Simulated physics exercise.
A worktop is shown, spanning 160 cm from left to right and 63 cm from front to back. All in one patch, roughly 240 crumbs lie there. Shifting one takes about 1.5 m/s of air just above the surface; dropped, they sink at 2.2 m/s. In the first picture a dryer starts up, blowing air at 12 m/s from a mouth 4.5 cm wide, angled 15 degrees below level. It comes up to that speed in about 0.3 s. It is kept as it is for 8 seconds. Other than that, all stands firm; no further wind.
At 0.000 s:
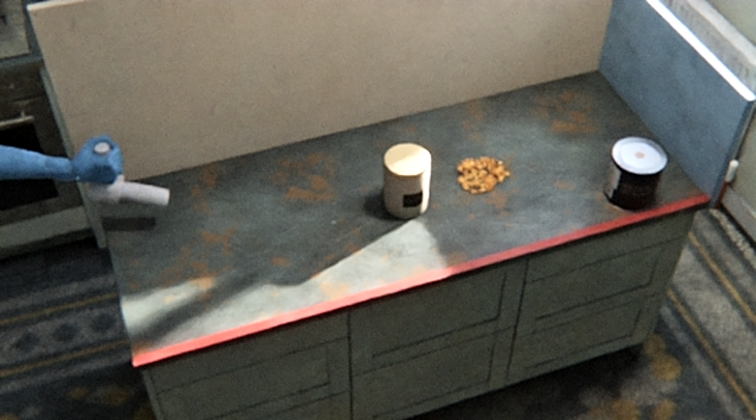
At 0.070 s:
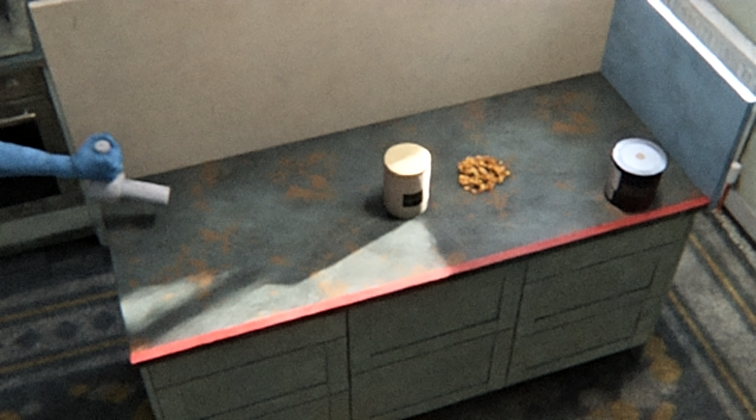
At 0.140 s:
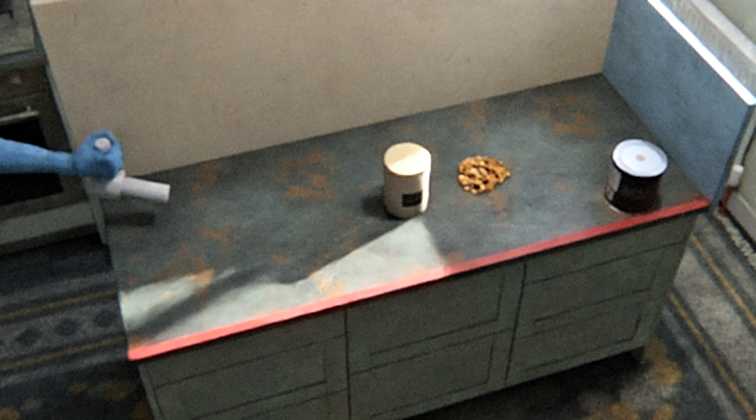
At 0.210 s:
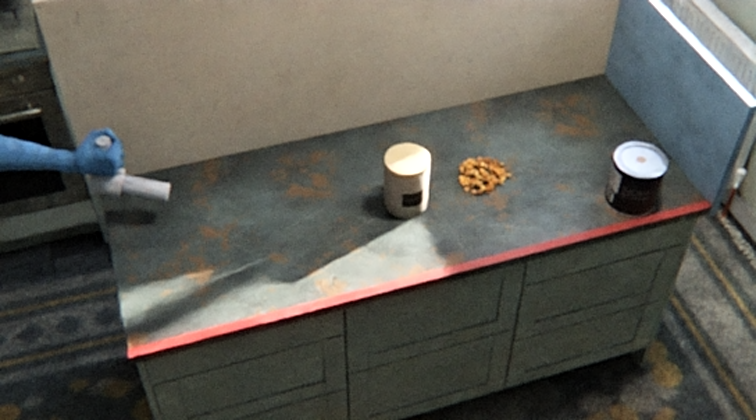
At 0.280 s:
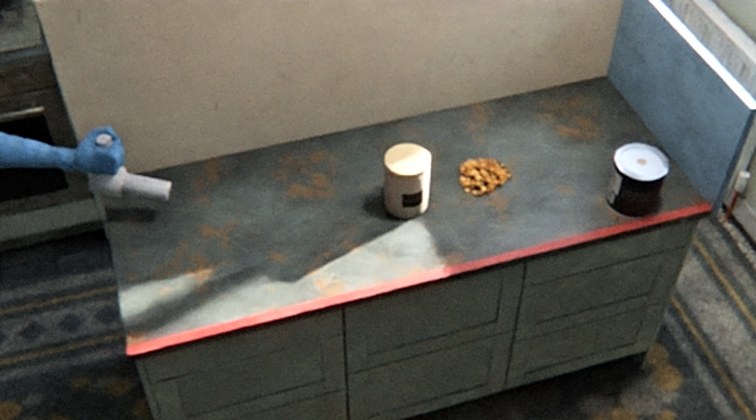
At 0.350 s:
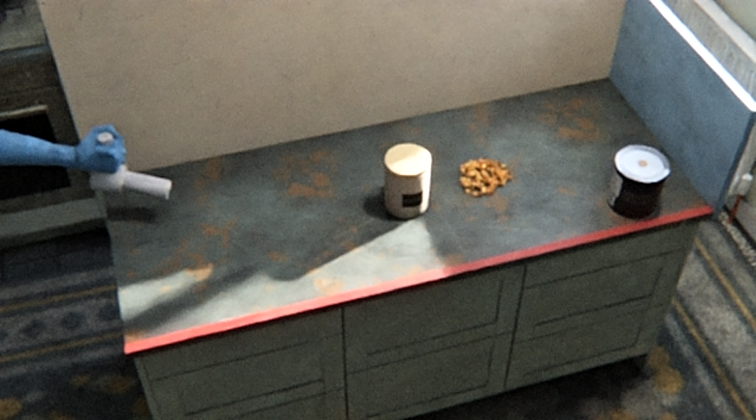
A kitchen worktop, dark and mottled with rusty patches, is seen from above and in front, its red front edge running over grey-green cupboards. A blue hand holds a pale dryer at the left, a cream jar stands mid-counter beside a patch of golden-brown crumbs, and a dark tin with a white top sits right. The camera drifts very slightly while the crumbs and containers stay still.
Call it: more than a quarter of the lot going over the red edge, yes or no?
Call: No.
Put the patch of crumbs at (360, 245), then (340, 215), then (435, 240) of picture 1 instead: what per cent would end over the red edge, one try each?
Going through the three spots in order, you'd get 100 percent, 60 percent and 100 percent.
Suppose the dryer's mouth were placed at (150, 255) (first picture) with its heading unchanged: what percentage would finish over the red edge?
I'd expect close to 0 per cent.
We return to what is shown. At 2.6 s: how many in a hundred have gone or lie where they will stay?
Estimated share: Close to 30 per cent.
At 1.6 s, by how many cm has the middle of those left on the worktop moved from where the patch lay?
I'd guess near 15 cm.
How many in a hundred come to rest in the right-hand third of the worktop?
Near 70 per cent at the end.
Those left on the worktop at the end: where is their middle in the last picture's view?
I'd put it around (618, 159).
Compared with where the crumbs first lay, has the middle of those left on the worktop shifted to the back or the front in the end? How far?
Toward the near side, roughly 5 cm.
After 1.6 s the count stands so, 0 % are over the red edge; the middle of those still in play is near (535, 174).
After 2.6 s the count stands so, 0 % are over the red edge; the middle of those still in play is near (600, 160).
After 4.4 s the count stands so, 0 % are over the red edge; the middle of those still in play is near (607, 160).
After 8.0 s, at the end, 1 % are over the red edge; the middle of those still in play is near (618, 159).
